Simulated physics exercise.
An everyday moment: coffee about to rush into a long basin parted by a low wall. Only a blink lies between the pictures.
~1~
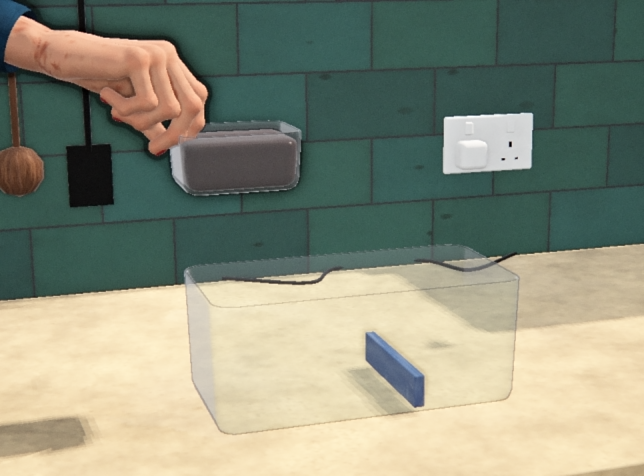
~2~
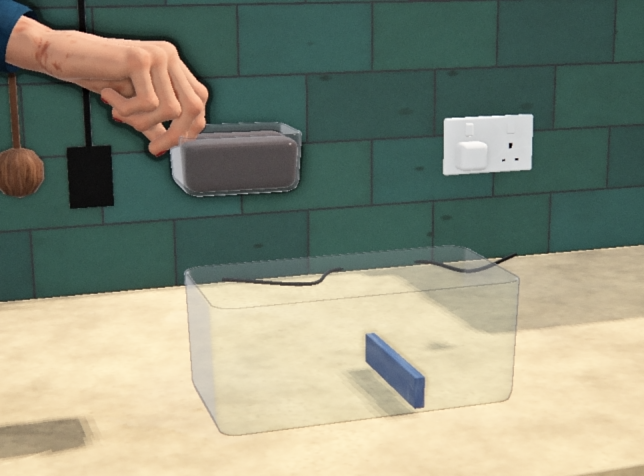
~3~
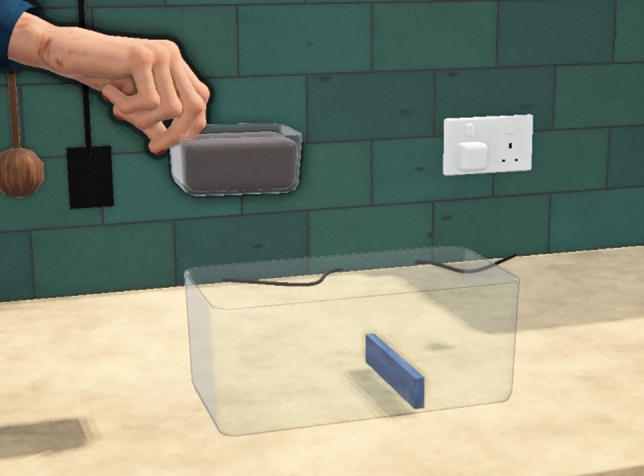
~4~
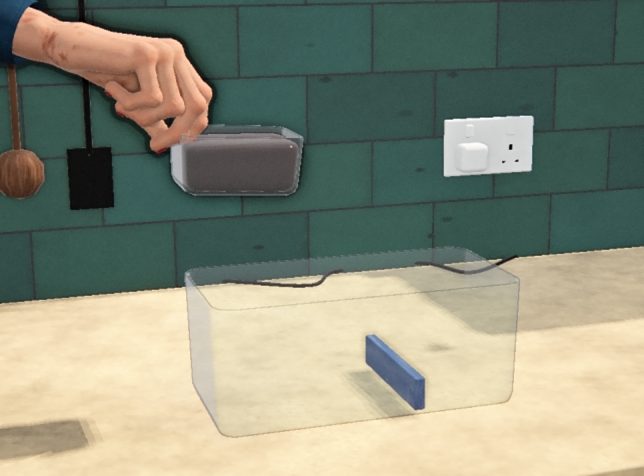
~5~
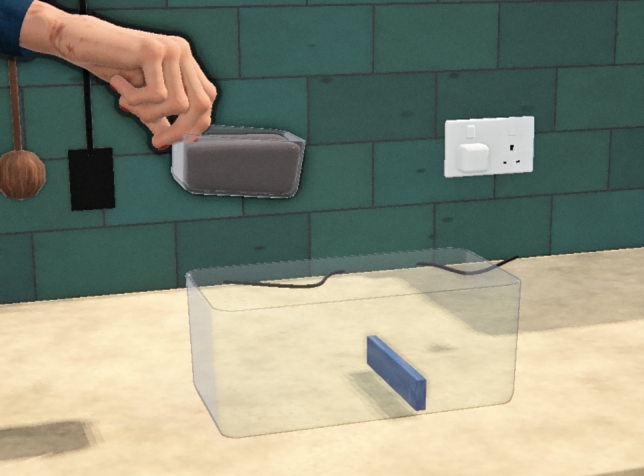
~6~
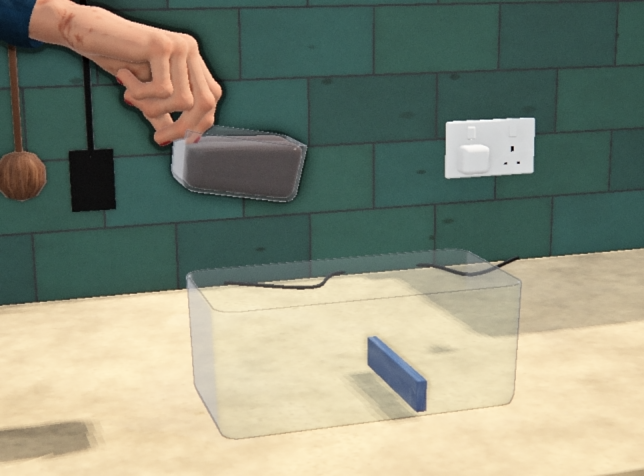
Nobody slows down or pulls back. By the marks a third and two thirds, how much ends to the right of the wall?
In the end not even a third is right of the wall.
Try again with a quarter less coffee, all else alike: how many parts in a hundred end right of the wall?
Near 5 %.
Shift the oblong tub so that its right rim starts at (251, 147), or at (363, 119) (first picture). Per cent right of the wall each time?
Near 5 % and 75 %.
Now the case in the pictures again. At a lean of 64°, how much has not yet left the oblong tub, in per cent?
Close to 40 per cent.
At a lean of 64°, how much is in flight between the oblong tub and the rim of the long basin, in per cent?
Close to 35 per cent.
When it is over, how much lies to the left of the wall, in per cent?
Roughly 95 in a hundred.
A moment on, the oblong tub is tipped part way and 39 per cent is still to pour, 25 is left of the wall and 0 right of it.
Next, the oblong tub is tipped right over and 5 per cent is still to pour, 84 is left of the wall and 4 right of it.
Then the oblong tub is tipped right over and 0 per cent is still to pour, 93 is left of the wall and 6 right of it.
Later the oblong tub is tipped right over and 0 per cent is still to pour, 93 is left of the wall and 6 right of it.
At rest 93 per cent lies left of the wall, 6 right of it and 1 outside.
